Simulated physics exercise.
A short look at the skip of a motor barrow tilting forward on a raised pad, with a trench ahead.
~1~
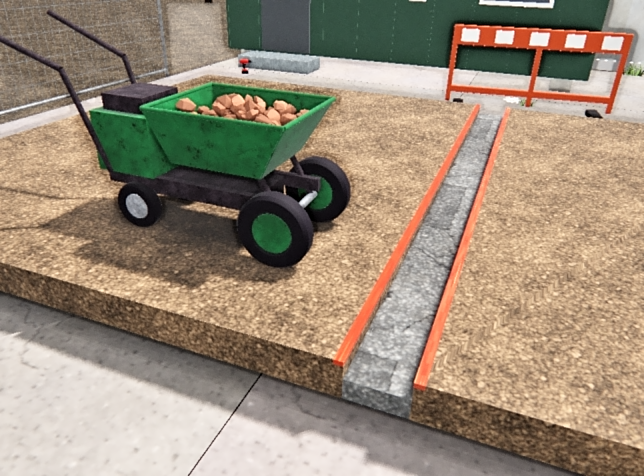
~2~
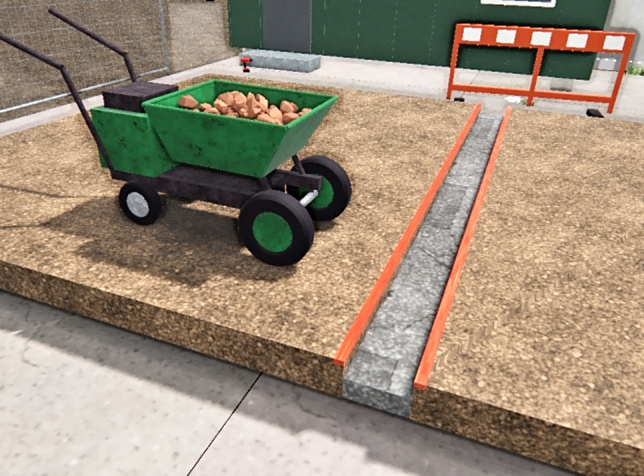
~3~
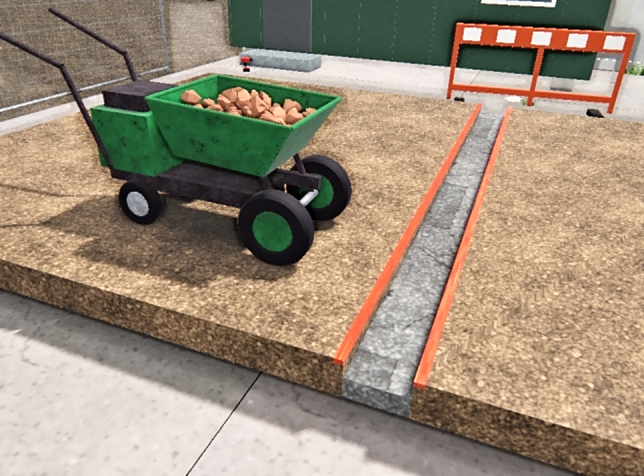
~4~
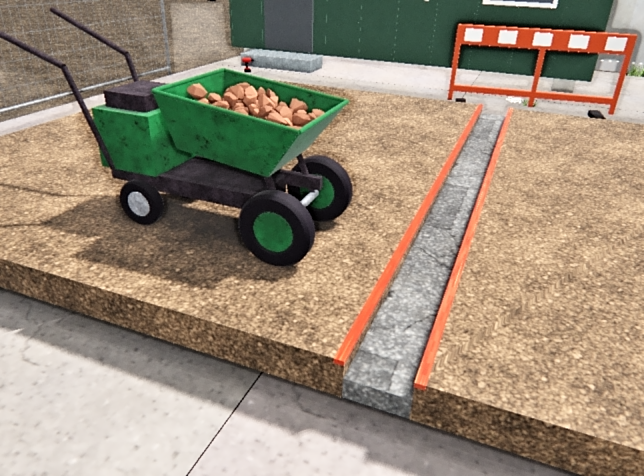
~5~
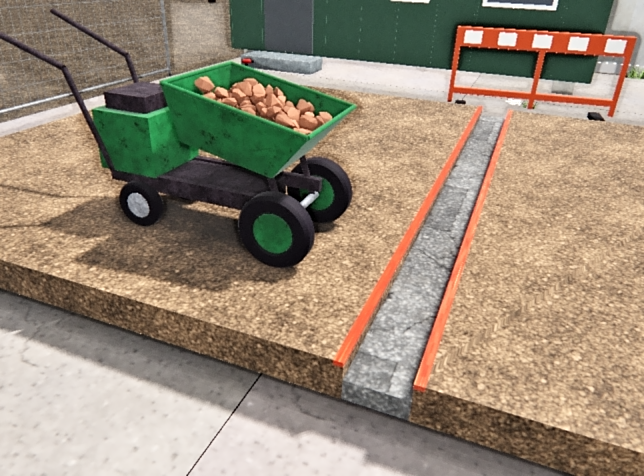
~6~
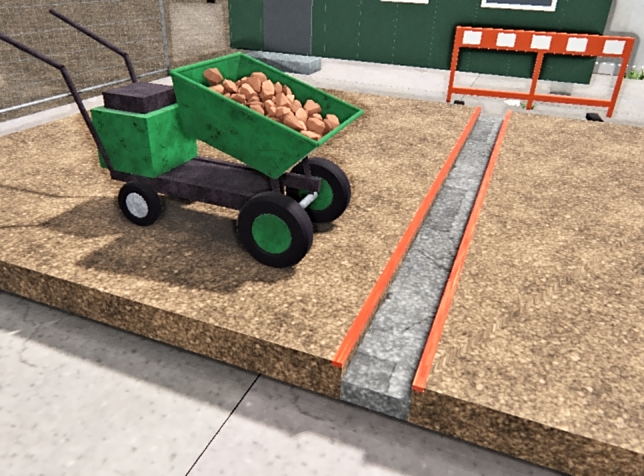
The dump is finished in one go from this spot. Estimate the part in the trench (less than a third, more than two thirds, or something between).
In the trench: More than two thirds.
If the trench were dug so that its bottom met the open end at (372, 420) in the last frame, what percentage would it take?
Near 90 %.
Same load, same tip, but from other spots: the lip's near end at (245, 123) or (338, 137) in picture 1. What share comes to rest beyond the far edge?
First some 0, then 70 per cent.
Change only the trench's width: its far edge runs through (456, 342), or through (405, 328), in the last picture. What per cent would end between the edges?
First some 90, then 40 per cent.
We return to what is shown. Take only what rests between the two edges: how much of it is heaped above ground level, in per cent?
It comes to 45 per cent or so.
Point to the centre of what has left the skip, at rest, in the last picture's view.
Close to (423, 267).
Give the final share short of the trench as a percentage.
Some 5 per cent.
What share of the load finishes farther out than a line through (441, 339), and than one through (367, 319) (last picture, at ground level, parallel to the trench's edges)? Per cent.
Roughly 10 per cent, and 90 per cent.
Soon after the last picture, skip tipped steeply; all in the skip.
A little later, skip tipped right over; most in the skip; a stray few short of the trench; a small part in or heaped over the trench; a stray few beyond it; a small part falling.
Later still, skip tipped right over; a small part in the skip; a stray few short of the trench; most in or heaped over the trench; a small part beyond it.
At rest, skip tipped right over; a stray few in the skip; a small part short of the trench; most in or heaped over the trench; a small part beyond it.
